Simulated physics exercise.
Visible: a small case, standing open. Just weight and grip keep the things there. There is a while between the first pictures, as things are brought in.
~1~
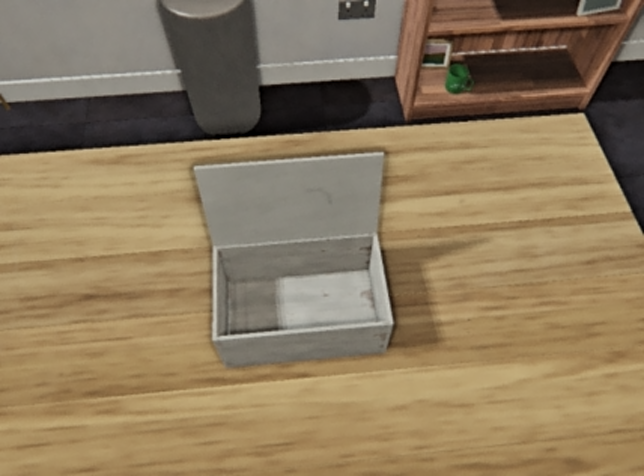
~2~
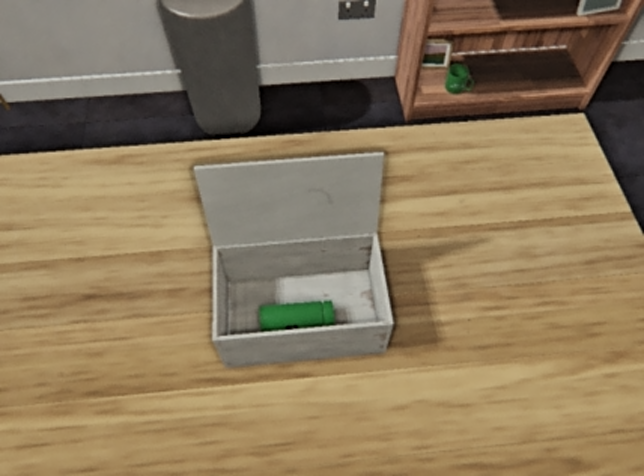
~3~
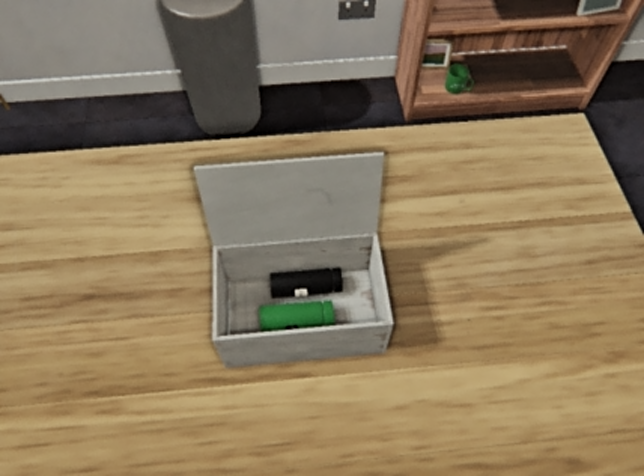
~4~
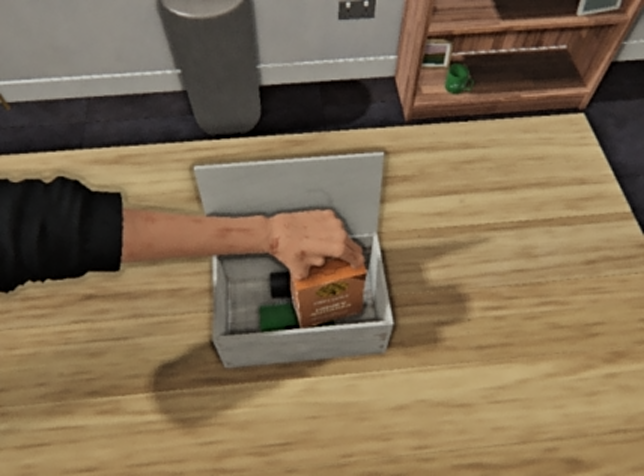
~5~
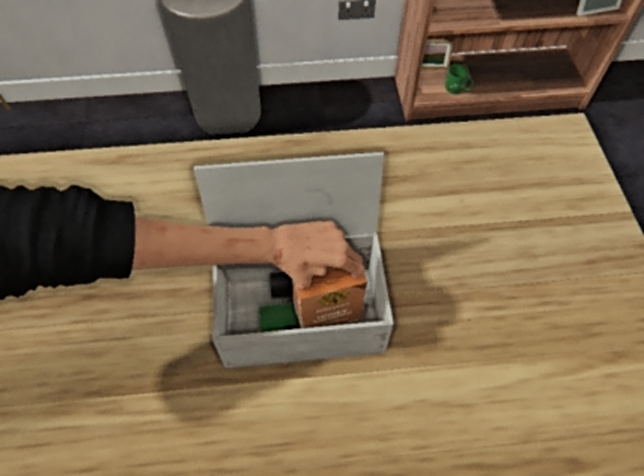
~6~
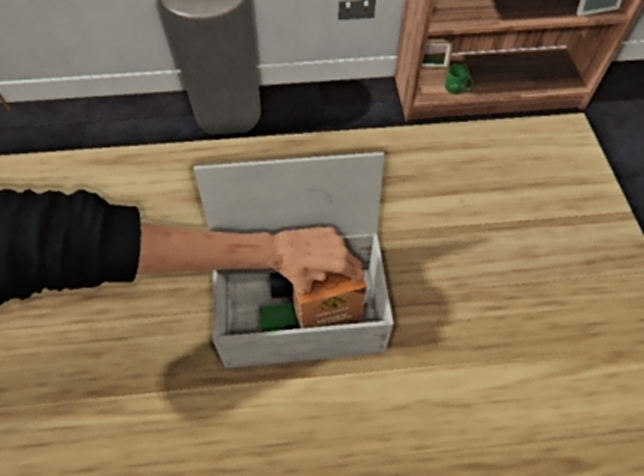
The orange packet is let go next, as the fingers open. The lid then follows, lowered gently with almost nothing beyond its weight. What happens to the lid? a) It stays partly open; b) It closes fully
Option a: It stays partly open.
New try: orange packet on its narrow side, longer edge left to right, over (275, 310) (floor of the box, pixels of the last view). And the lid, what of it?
Put it in like that and the lid gets all the way down.
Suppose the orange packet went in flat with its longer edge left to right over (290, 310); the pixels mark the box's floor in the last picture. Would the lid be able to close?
It seals the box.
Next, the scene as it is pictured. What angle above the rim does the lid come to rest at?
Roughly 20 degrees above the rim.
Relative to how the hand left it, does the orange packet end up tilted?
Well, it ends up skewed.
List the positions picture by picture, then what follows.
In the first picture, the last thing is not in view yet.
In the second picture, the last thing is not in view yet.
In the third picture, the last thing is not in view yet; black shaker (306, 283).
In the fourth picture, still above its spot; orange packet (327, 288).
In the fifth picture, still above its spot; orange packet (329, 296).
In the sixth picture, in place under the hand; orange packet (328, 300).
Then, 1.40 s after the last picture, lid 72° above the rim; orange packet tipped 33° from how it was near (329, 306); green shaker rolled a little.
Then, 2.00 s after the last picture, lid 28° above the rim; orange packet tipped 33° from how it was near (329, 306); green shaker rolled a little.
At rest, lid 22° above the rim; tipped over in the box, orange packet; the other 2 in place. Seen from the same camera at the end, orange packet near (330, 304).
